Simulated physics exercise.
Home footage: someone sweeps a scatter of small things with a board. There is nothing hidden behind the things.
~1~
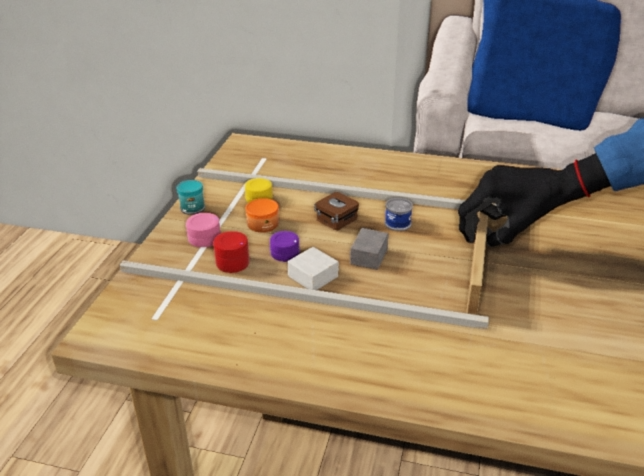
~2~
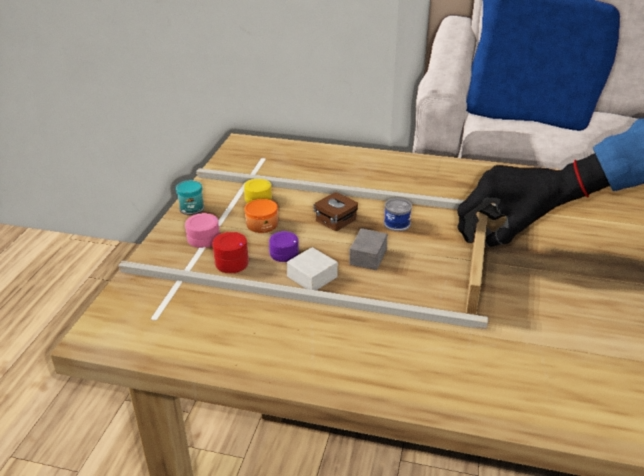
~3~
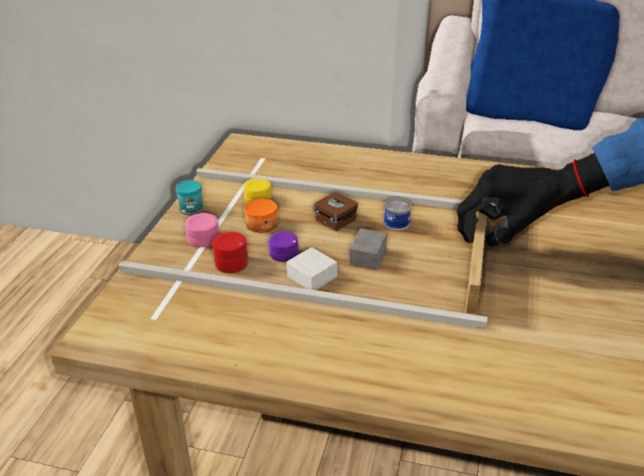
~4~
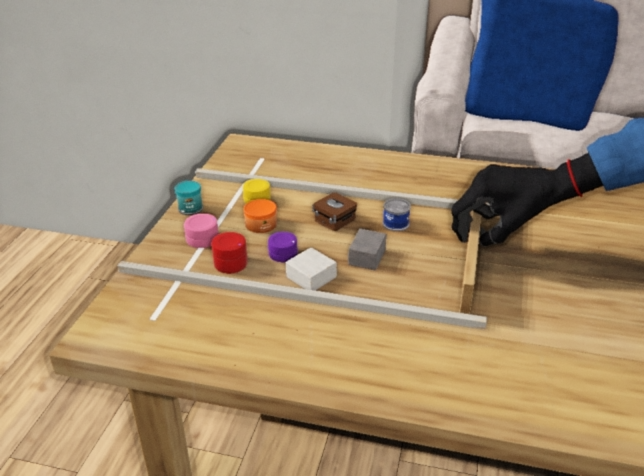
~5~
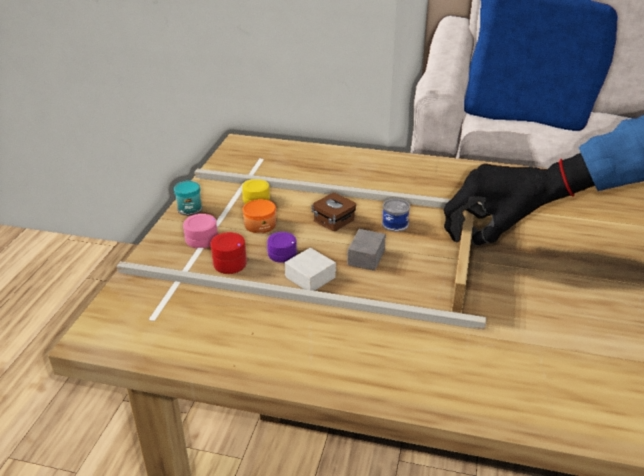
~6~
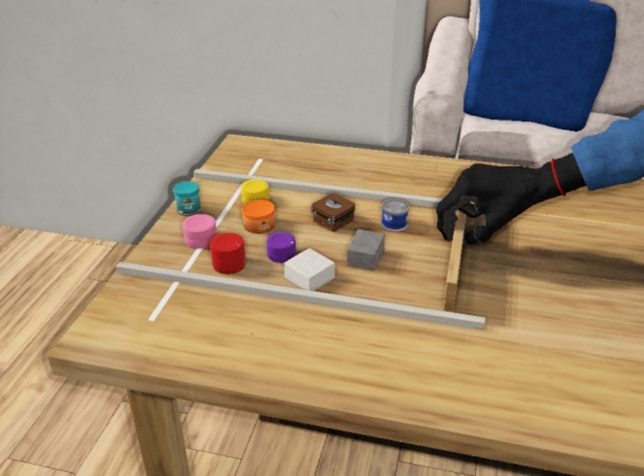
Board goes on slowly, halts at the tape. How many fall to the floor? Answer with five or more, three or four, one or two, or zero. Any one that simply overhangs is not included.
The count that falls is one or two.
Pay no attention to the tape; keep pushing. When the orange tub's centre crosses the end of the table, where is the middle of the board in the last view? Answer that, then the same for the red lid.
Near (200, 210) and (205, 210).
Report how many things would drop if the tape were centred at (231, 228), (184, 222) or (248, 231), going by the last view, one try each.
Floor tally per try: 0 / 6 / 0.
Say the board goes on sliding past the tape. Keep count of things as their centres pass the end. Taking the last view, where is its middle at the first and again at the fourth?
Its centre point is roughly (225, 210) and later (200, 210).
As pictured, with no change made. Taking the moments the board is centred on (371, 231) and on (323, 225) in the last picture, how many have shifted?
First 3 and then 5.
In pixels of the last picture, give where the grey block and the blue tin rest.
You'll find the grey block at roughly (195, 227) and the blue tin at roughly (223, 188).
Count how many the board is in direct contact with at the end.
The count in contact is 4.
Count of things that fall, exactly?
Count of fallen: 1.
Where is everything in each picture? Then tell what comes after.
Turquoise tin (191, 197); pink lid (204, 230); yellow lid (259, 192); board (480, 244); tape (219, 225), in the first picture.
Pink lid (203, 230); brown case (336, 212), in the second picture.
Yellow lid (258, 192); red lid (231, 252), in the third picture.
Turquoise tin (189, 198); orange tub (261, 216), in the fourth picture.
Pink lid (201, 231); purple lid (282, 247), in the fifth picture.
Turquoise tin (188, 199); pink lid (200, 231); yellow lid (255, 193); board (457, 242); tape (215, 226), in the sixth picture.
Early on, none off yet; turquoise tin at rest near (188, 199); pink lid at rest near (200, 231); yellow lid at rest near (255, 193).
Finally, the number that fall off is one or two; lost, pink lid.
